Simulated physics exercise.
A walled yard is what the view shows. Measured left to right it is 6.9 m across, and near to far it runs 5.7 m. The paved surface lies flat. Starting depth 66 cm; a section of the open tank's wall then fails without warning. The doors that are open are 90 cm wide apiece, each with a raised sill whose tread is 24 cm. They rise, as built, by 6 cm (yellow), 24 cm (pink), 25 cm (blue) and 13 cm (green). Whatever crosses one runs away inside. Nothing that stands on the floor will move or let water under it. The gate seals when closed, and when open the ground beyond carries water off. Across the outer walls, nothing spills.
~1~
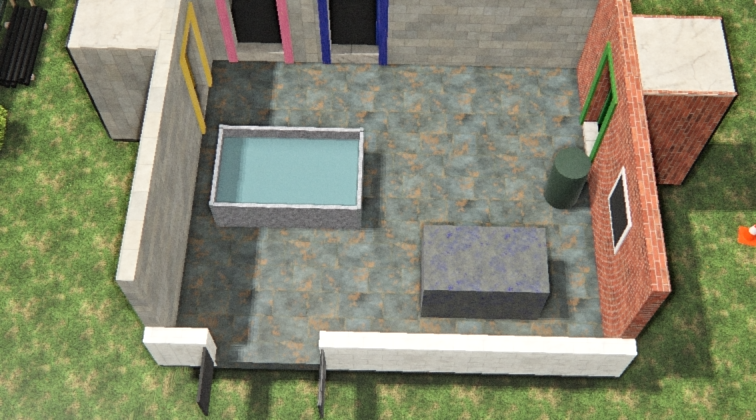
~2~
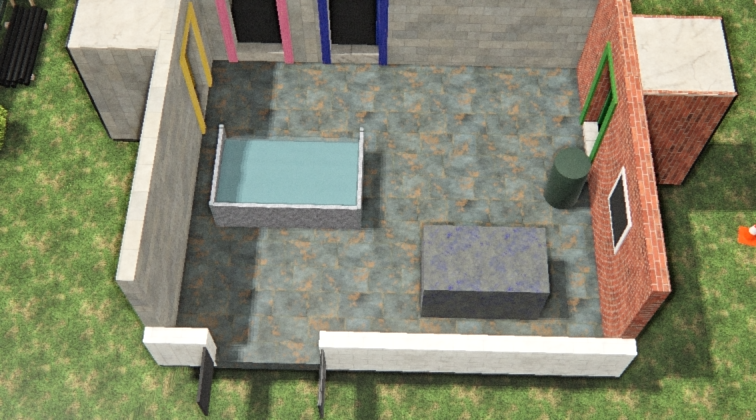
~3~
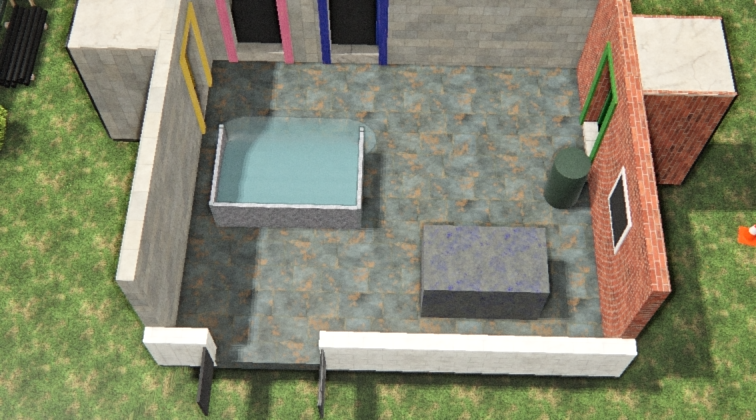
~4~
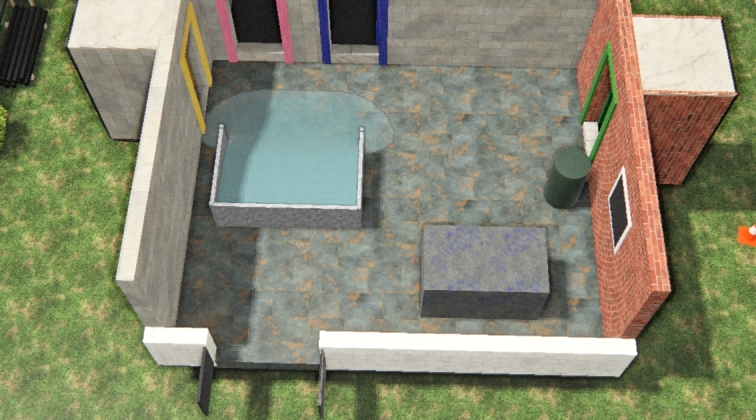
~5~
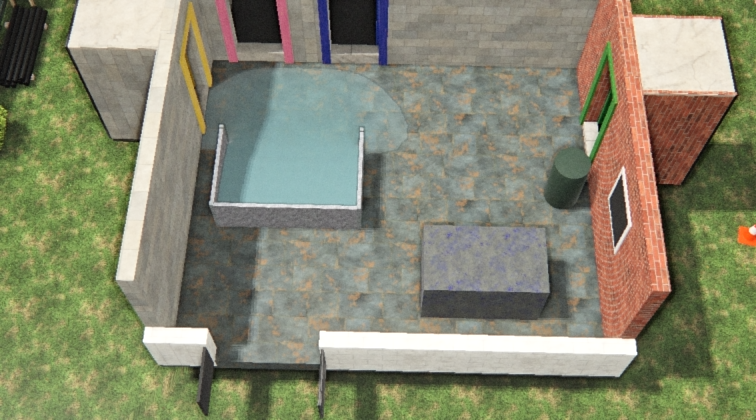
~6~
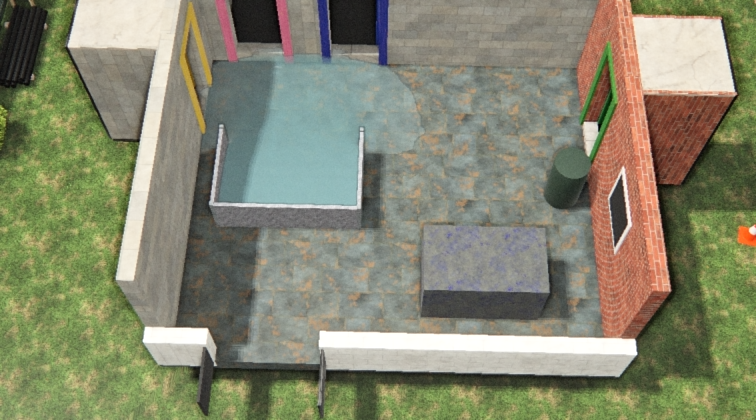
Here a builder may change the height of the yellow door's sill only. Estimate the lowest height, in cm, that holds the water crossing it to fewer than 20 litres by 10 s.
My estimate is 20 cm.
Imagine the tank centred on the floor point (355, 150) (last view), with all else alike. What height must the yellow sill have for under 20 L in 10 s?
19 cm, give or take.
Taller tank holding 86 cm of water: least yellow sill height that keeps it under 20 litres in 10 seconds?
Minimum height: Approx. 26 cm.
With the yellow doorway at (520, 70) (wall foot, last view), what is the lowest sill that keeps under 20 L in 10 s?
8.0 cm.
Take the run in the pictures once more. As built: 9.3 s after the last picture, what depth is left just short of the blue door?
Some 6.0 cm.
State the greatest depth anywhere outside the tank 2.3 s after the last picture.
Roughly 24 cm.
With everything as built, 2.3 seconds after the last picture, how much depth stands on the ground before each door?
Door by door, in centimetres - yellow 20, pink 21, blue 18, green 9.
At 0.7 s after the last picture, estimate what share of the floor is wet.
Roughly 25 percent of the floor.
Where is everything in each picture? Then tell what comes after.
In the first frame, the open tank at (289, 169) is whole and still, 66 cm deep; the yellow door at (197, 73) is dry.
In the second frame, the gap is on the far side, the front 0.2 m out at a hidden place; the back of the open tank holds 66 cm.
In the third frame, the gap is on the far side, the front 0.7 m out at (238, 121); the back of the open tank holds 64 cm.
In the fourth frame, the front is at (254, 94), 1.3 m from the gap on the far side; 3.5 m2 of floor is wet, 56 cm left at the back.
In the fifth frame, water pours out on the far side and has run 1.8 m, to (266, 71); about 8 cm deep outside, 56 cm at the back.
In the sixth frame, the front is at (276, 50), 2.1 m from the gap on the far side; 6.8 m2 of floor is wet, 50 cm left at the back; water is at the yellow door at (197, 73).
Then, 0.7 s after the last picture water covers 25 % of the floor, deepest (43 cm) near (298, 74); 12 cm at the yellow door, 8 litres in over its 6 cm sill.
Then, 2.3 s after the last picture water covers 40 % of the floor, deepest (24 cm) near (213, 64); 20 cm at the yellow door, 120 litres in over its 6 cm sill.
Then, 9.3 s after the last picture water covers 95 % of the floor, deepest (10 cm) near (211, 80); 6 cm at the yellow door, 206 litres in over its 6 cm sill.
At the yellow door as built, the water peaked near 23 cm, 1.5 s after the last picture.
Run again over the same 10 s with other heights there, 31 litres in over 18 cm, 8 litres over 24.5 cm. The limit of 20 litres is kept from about 20 cm up.
